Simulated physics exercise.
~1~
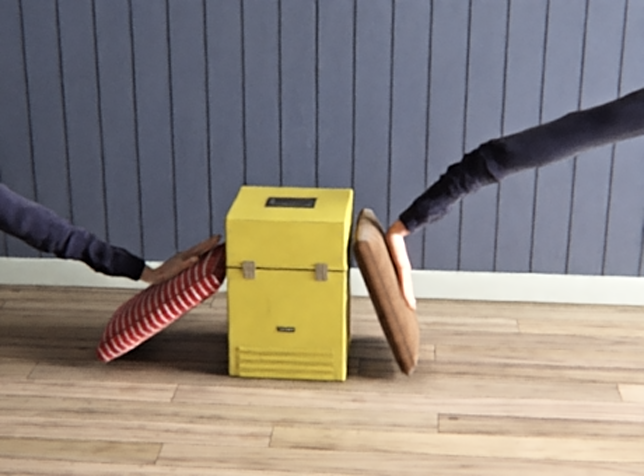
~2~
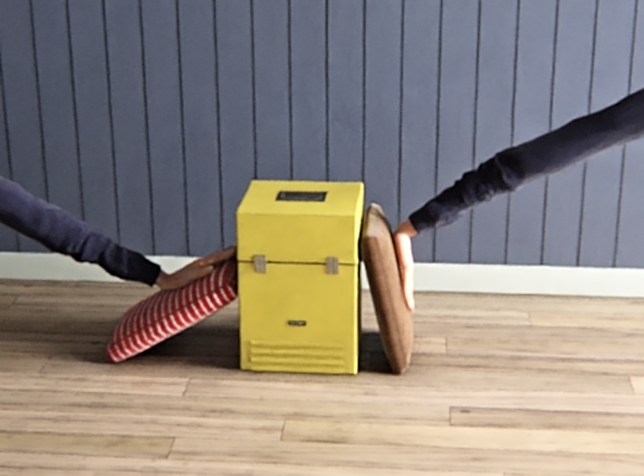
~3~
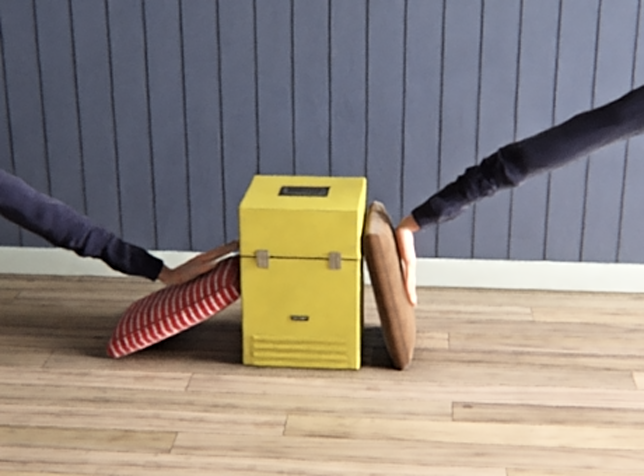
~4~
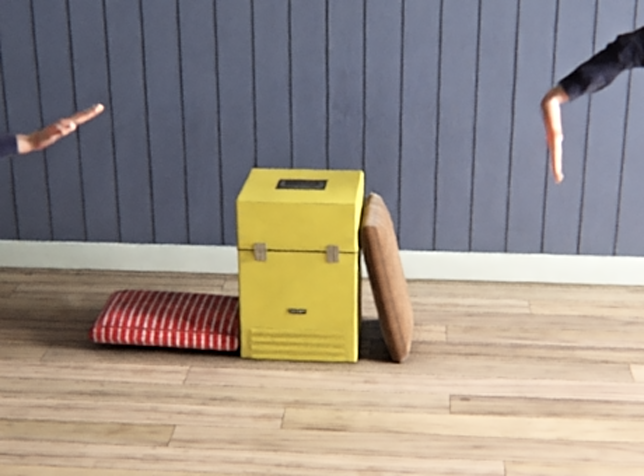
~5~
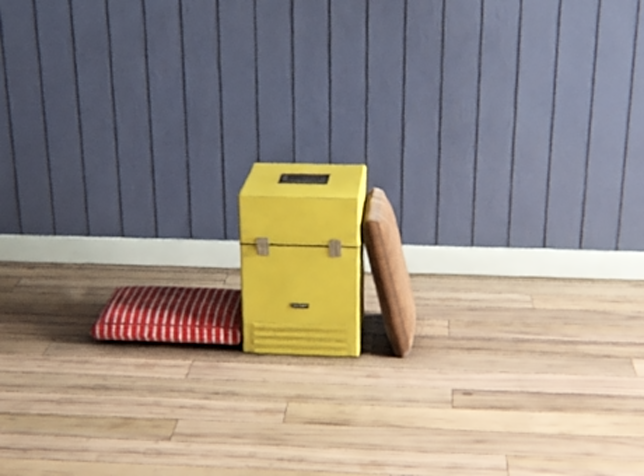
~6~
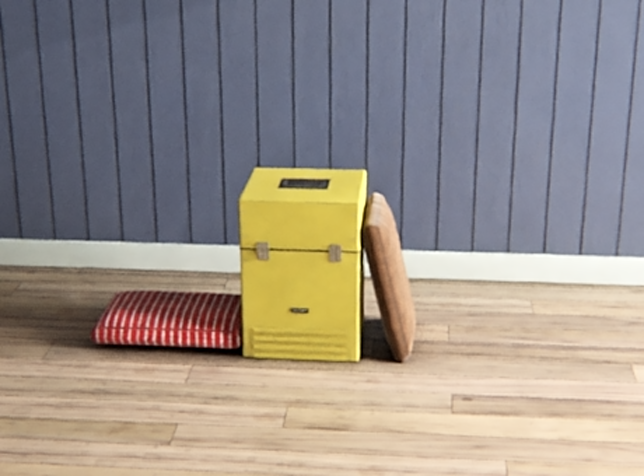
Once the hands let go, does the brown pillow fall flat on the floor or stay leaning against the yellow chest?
The brown pillow stays leaning against the right side of the yellow chest. Only the red striped pillow ends up flat on the floor.
